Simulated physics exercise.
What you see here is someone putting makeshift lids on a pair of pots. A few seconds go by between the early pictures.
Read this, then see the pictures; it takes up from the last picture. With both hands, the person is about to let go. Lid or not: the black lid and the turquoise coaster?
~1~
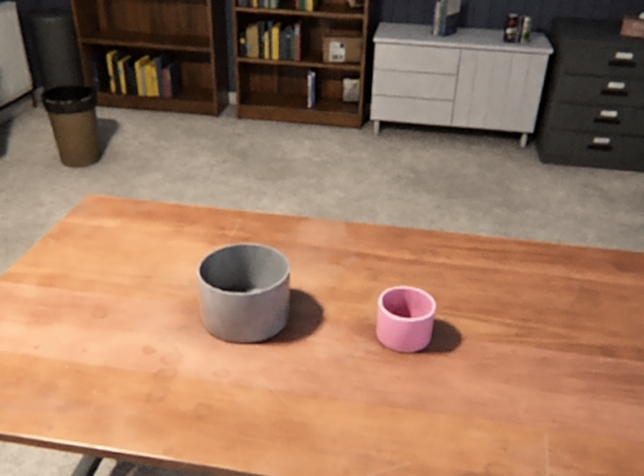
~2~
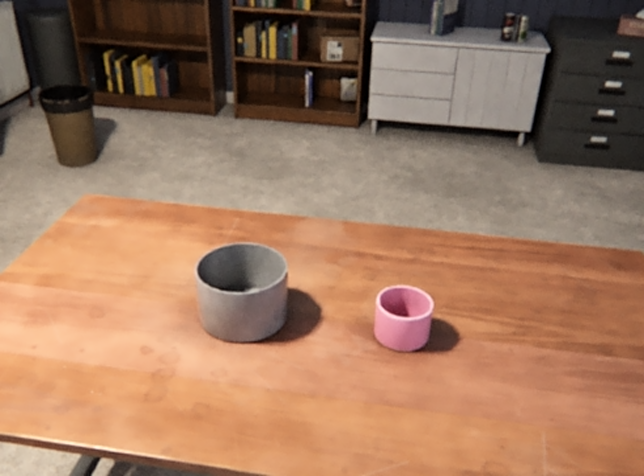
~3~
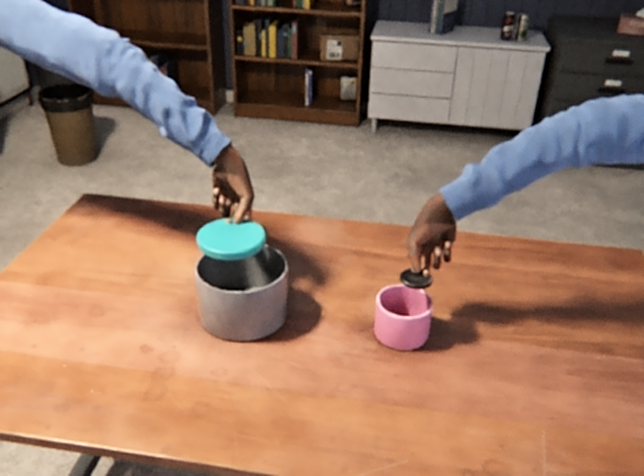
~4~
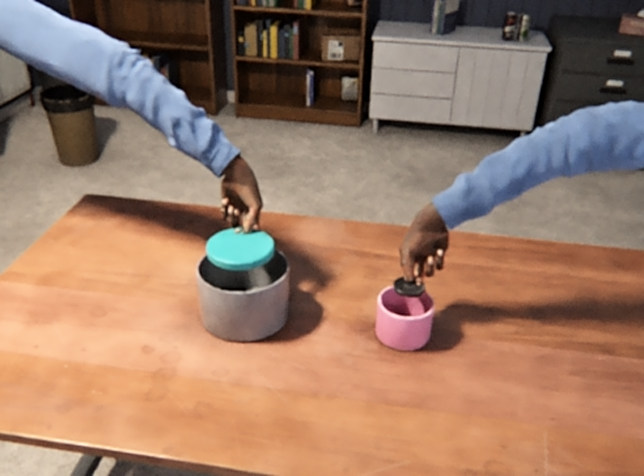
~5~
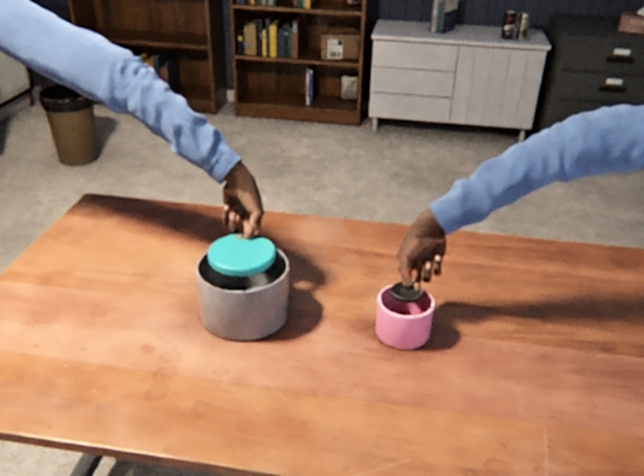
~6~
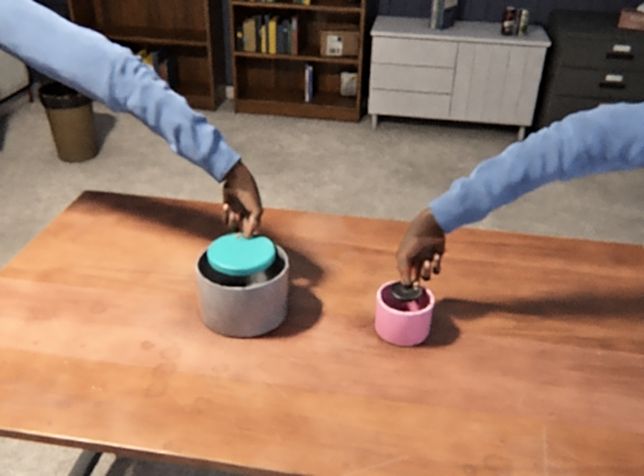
Result: Black lid goes in; turquoise coaster goes in.
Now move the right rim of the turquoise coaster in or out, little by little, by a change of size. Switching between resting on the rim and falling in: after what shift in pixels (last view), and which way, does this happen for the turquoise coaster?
Shift needed: Around 12 pixels, direction right.
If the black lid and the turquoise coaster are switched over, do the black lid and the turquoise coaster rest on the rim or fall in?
Swapped, the black lid tumbles in; the turquoise coaster does not fall in.
Then, 0.14 s on from there, black lid displaced about its own width near (404, 312); turquoise coaster displaced a little near (243, 275).
Then, 0.20 s on from there, black lid at the bottom near (403, 321); turquoise coaster down inside near (244, 305).
In the end, the black lid falls in, near (402, 325); the turquoise coaster falls in, near (244, 304).
